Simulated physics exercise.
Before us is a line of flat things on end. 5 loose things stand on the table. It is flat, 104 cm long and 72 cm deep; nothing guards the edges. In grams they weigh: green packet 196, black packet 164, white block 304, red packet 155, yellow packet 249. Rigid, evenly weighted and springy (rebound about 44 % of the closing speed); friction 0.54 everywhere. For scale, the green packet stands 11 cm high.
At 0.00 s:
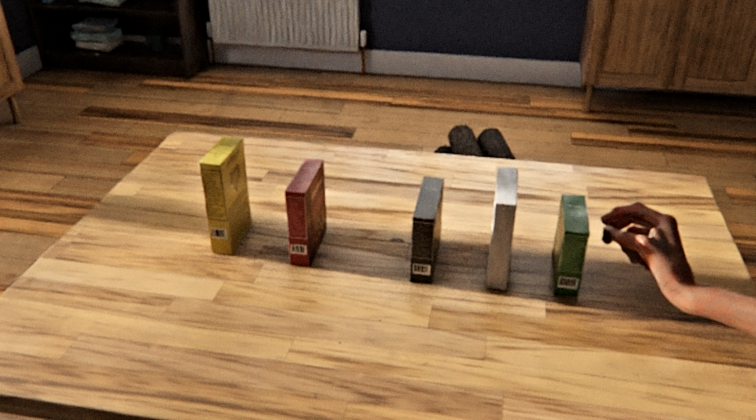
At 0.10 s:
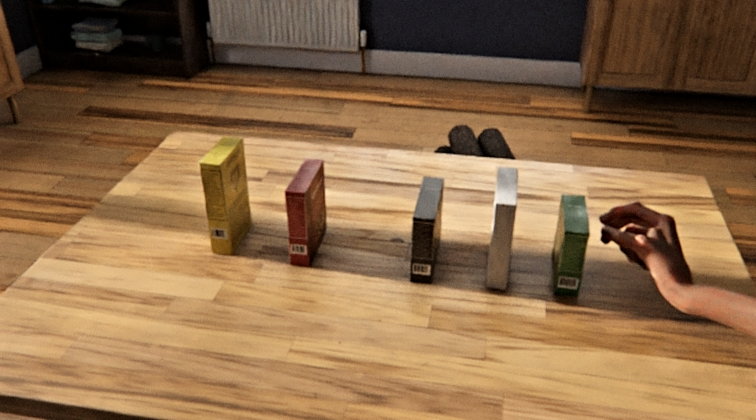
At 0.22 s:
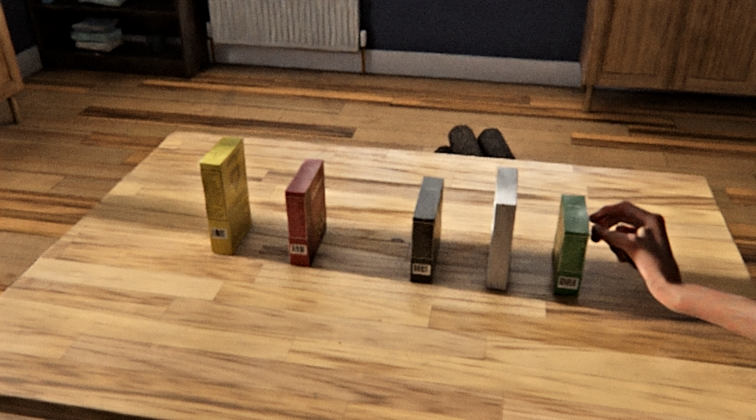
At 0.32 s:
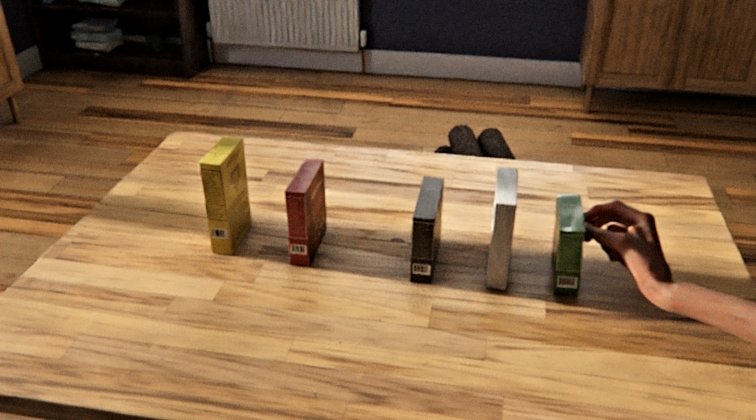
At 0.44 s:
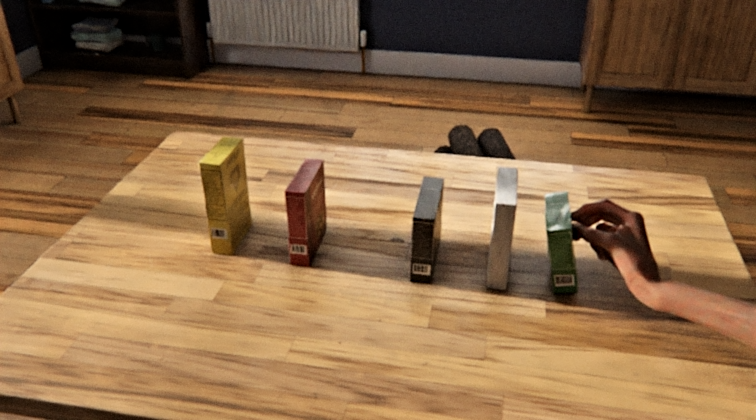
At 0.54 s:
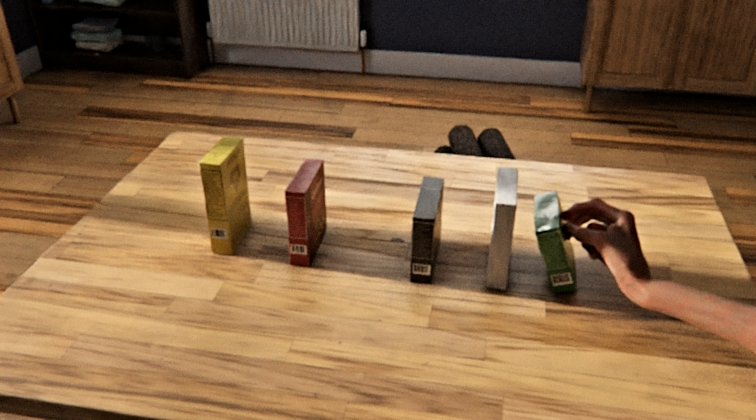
On a wooden table, a hand reaching in from the right and tilting a green packet leftward beside four other upright objects.
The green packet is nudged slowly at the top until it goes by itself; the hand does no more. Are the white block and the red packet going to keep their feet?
The white block falls over, the red packet is still upright.
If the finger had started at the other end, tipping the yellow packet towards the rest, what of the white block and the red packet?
The white block is still upright; the red packet tips over.
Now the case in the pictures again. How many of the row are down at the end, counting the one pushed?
3 of them.
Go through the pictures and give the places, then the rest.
The first picture shows white block (502, 228); red packet (307, 212).
The second picture shows black packet (428, 229).
The third picture shows black packet (428, 229).
The fourth picture shows green packet 4° over; black packet (428, 229).
The fifth picture shows green packet 13° over; black packet (428, 229).
The sixth picture shows green packet 21° over; white block (502, 228); red packet (307, 212).
Around 0.94 s, green packet 62° over; white block at 35° to upright near (471, 227).
Around 1.24 s, green packet 75° over; white block at 71° to upright near (433, 240); black packet on its side.
Around 1.64 s, green packet 90° over; white block at 72° to upright near (432, 241); black packet on its side.
Finally (3.8 s), on their side or leaning hard on the table, black packet and white block; red packet still in place (within 5 cm). Final places as that camera would see them, white block near (433, 241), red packet near (307, 212).
